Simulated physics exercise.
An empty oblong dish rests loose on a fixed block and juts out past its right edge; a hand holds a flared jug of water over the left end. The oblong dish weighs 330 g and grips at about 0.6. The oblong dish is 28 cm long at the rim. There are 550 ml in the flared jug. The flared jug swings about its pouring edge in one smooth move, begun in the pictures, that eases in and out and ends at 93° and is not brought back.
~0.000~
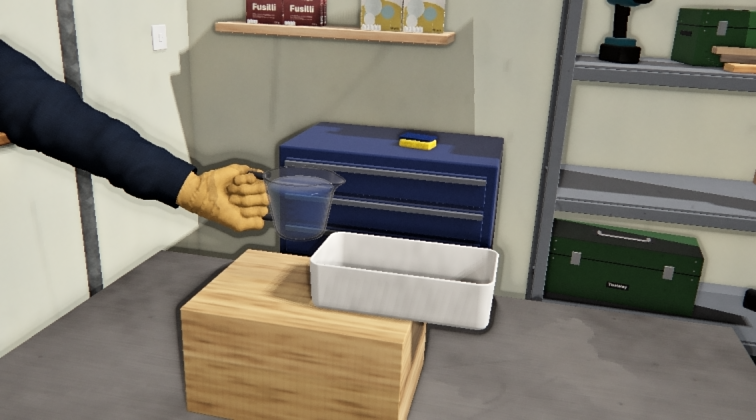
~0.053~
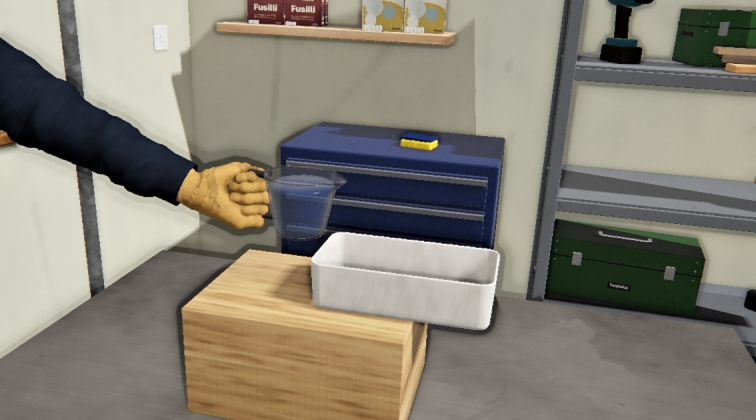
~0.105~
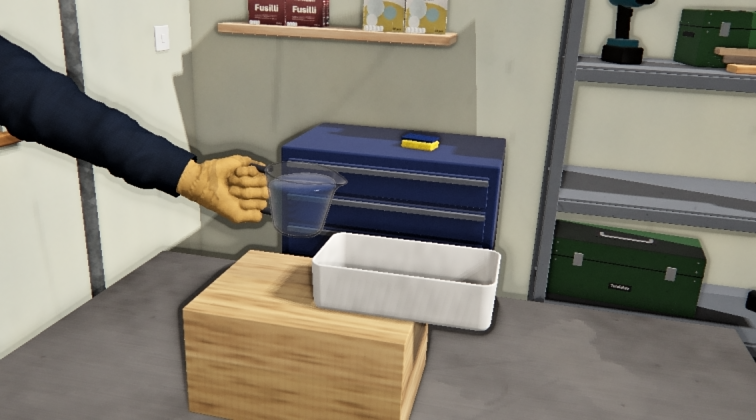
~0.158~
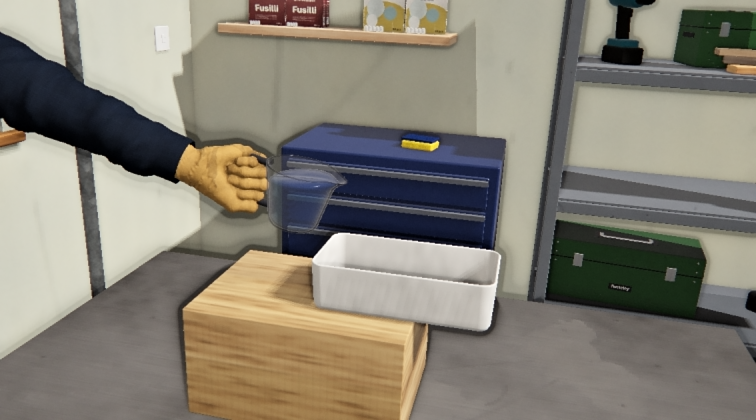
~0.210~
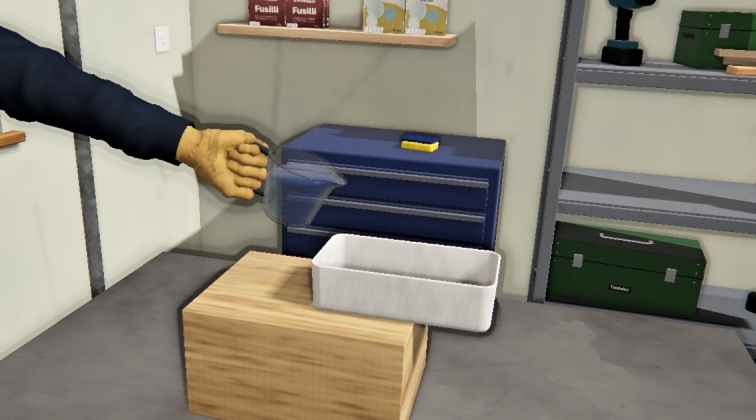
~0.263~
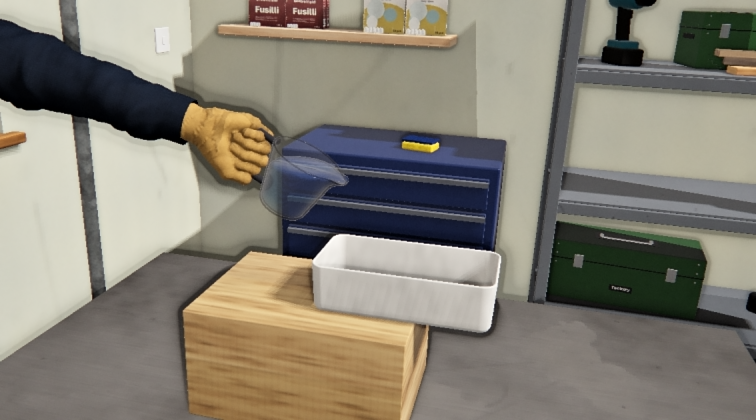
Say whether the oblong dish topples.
The oblong dish keeps its place.
After 0.55 s the tilt is 81° and 57 per cent is still to pour; the oblong dish lies level with 10 per cent in it.
After 0.75 s the tilt is 93° and 10 per cent is still to pour; the oblong dish lies level with 61 per cent in it.
After 0.97 s the tilt is 93° and 1 per cent is still to pour; the oblong dish lies level with 88 per cent in it.
After 1.21 s the tilt is 93° and 0 per cent is still to pour; the oblong dish lies level with 94 per cent in it.
In the end the oblong dish lies level with 94 per cent in it.
